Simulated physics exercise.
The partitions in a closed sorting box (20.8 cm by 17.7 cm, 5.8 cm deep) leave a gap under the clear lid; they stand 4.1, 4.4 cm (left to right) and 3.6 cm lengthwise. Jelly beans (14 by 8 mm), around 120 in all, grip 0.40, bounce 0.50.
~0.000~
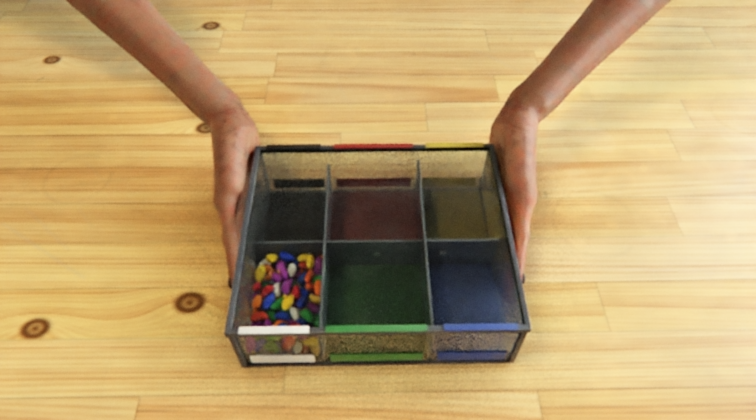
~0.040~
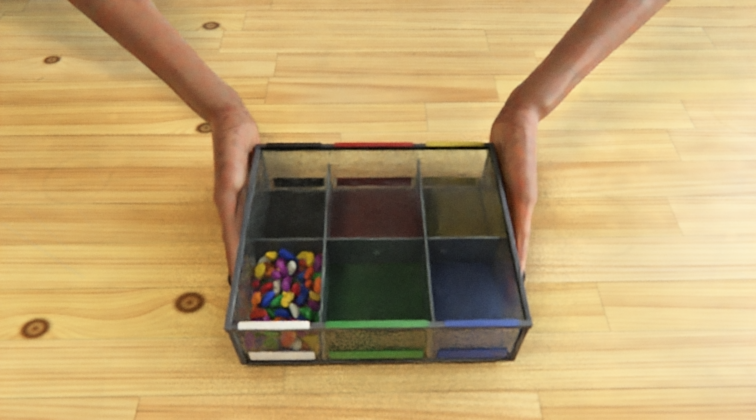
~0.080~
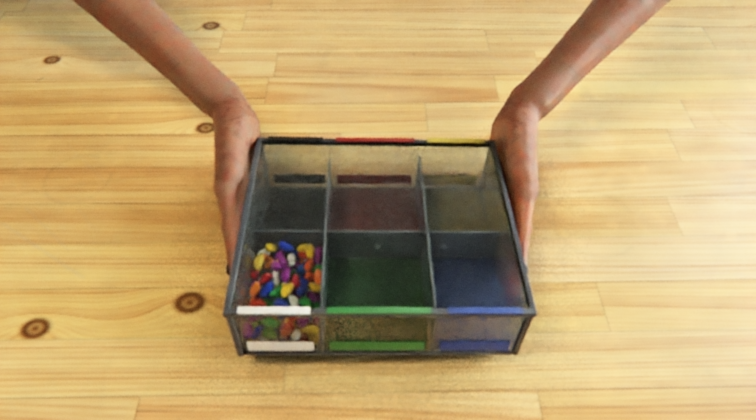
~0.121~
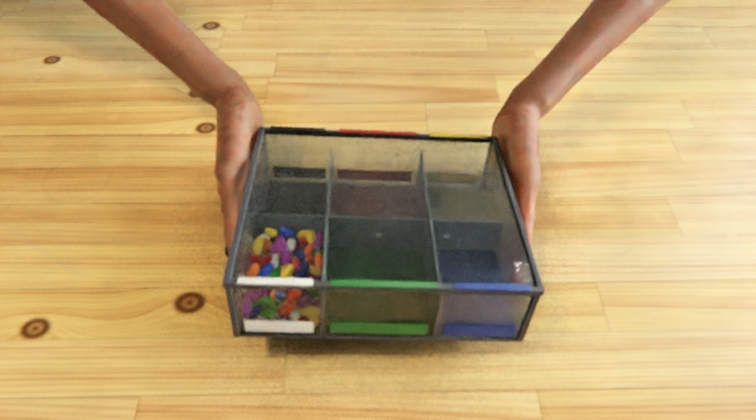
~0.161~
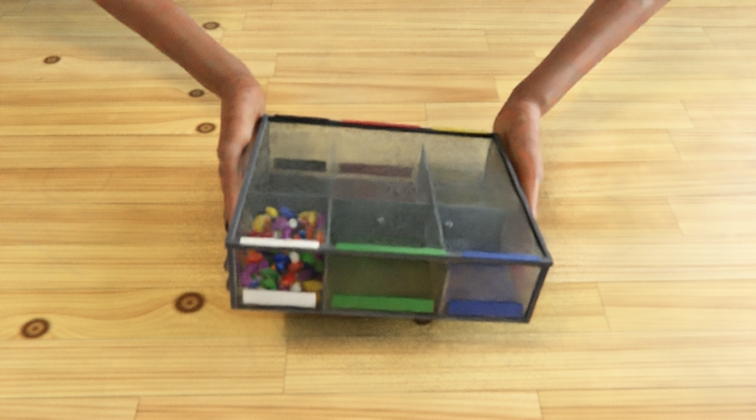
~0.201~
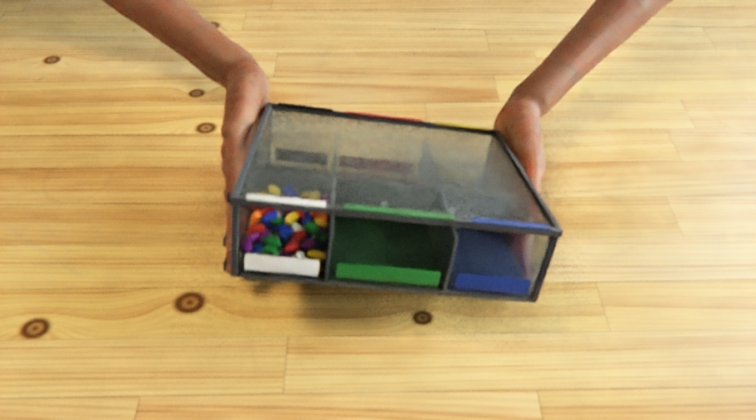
Two hands held a clear-lidded, six-section box with colorful jelly beans in the front left section, then lifted it off the wooden surface and tilted it back, bringing its front side into view.
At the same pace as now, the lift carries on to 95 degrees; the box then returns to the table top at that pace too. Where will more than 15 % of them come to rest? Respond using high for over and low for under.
Red compartment high, blue compartment low, green compartment low, yellow compartment low, white compartment high, black compartment high.
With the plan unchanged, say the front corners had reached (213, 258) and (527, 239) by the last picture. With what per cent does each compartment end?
Each compartment ends with, in per cent, red 5, blue 0, green 0, yellow 0, white 25 and black 75.
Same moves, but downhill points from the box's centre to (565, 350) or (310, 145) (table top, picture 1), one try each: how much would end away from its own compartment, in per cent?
Roughly 30 per cent on the first try and 55 per cent on the second.
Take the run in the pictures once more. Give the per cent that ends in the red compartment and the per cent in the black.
Red 25 %, black 25 %.
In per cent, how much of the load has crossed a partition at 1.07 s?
Estimate: Roughly 50 in a hundred.
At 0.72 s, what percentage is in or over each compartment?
You'd find red at 10, blue at 0, green at 0, yellow at 0, white at 70 and black at 15 per cent.
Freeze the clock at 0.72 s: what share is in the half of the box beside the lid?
Estimate: Near 80 per cent.
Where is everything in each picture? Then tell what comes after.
The first picture shows box tilt 0 degrees, front corners at (232, 330) and (525, 326); white 100 %.
The second picture shows box tilt 1 degrees, front corners at (231, 325) and (526, 322).
The third picture shows box tilt 5 degrees, front corners at (230, 310) and (530, 311), lowest corner right back.
The fourth picture shows box tilt 10 degrees, front corners at (230, 281) and (537, 289), lowest corner right back.
The fifth picture shows box tilt 17 degrees, front corners at (232, 242) and (546, 261), lowest corner right back.
The sixth picture shows box tilt 24 degrees, front corners at (238, 198) and (555, 231), lowest corner right back; white 100 %. Its pace works out near 170 degrees a second.
After 0.72 s, tilt 94 degrees; red 10 %, white 70 %, black 15 %.
After 1.07 s, tilt 38 degrees; red 25 %, white 50 %, black 25 %.
After 1.50 s, tilt 0 degrees; red 25 %, white 45 %, black 25 %.
In the end, at 2.1 s, red 25 %, blue 0 %, green 0 %, yellow 0 %, white 45 %, black 25 %.
